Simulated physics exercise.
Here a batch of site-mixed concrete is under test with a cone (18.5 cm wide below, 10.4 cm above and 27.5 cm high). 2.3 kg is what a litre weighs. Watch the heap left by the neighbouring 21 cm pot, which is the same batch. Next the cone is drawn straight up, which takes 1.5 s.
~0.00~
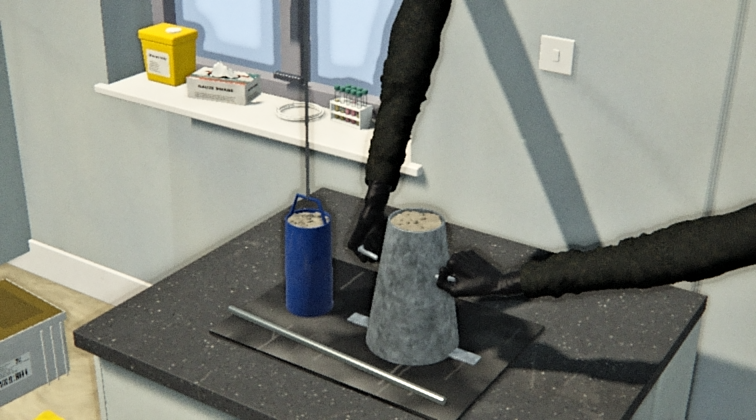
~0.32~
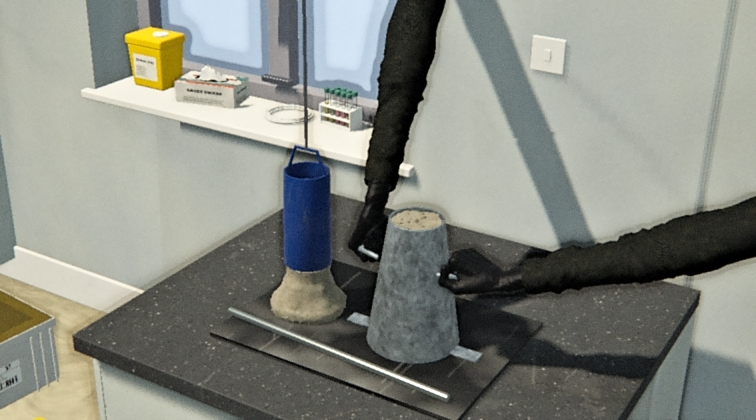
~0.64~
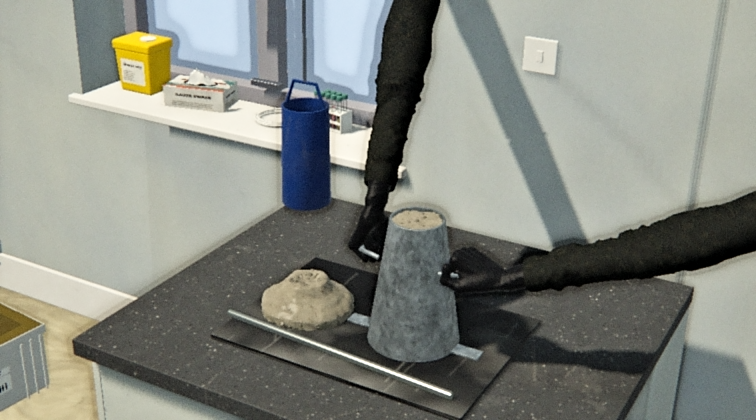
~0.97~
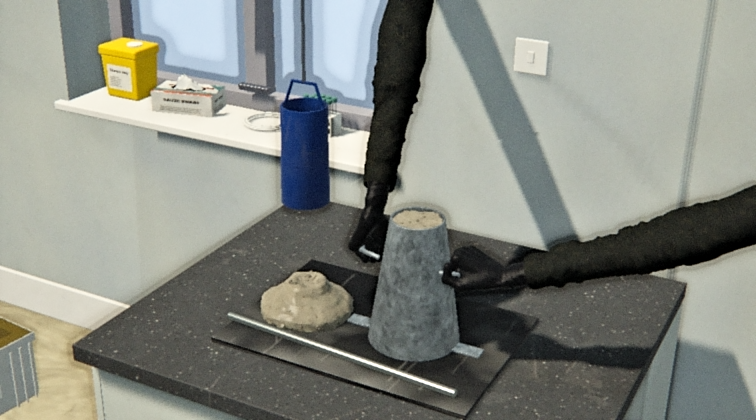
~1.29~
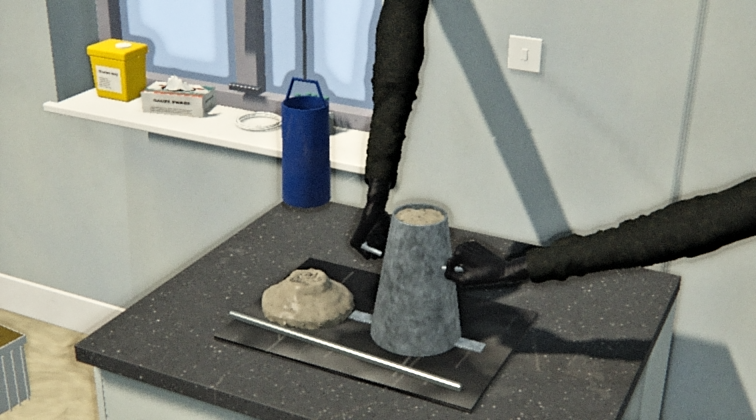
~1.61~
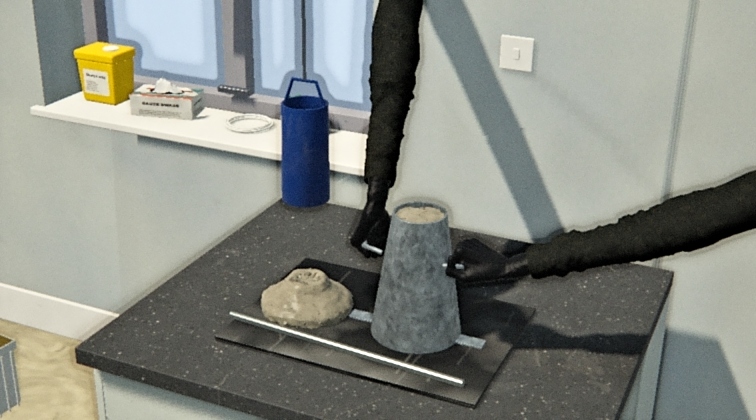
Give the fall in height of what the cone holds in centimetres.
About 19 centimetres.
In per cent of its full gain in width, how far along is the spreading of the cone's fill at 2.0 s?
About 60 %.
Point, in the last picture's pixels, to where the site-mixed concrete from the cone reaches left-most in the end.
I'd point to somewhere near (337, 331).
After 2.0 s, the cone is up 6.9 cm; the site-mixed concrete has come down 12 cm to 16 cm and is 27 cm wide.
After 2.4 s, the cone is up 18 cm; the site-mixed concrete has come down 19 cm to 8.5 cm and is 34 cm wide.
After 2.7 s, the cone is up 27 cm; the site-mixed concrete has come down 19 cm to 8.4 cm and is 34 cm wide.
After 3.2 s, the cone is clear; the site-mixed concrete has come down 19 cm to 8.4 cm and is 34 cm wide.
After 3.8 s, at rest, the cone is clear; the site-mixed concrete has come down 19 cm to 8.4 cm and is 34 cm wide.
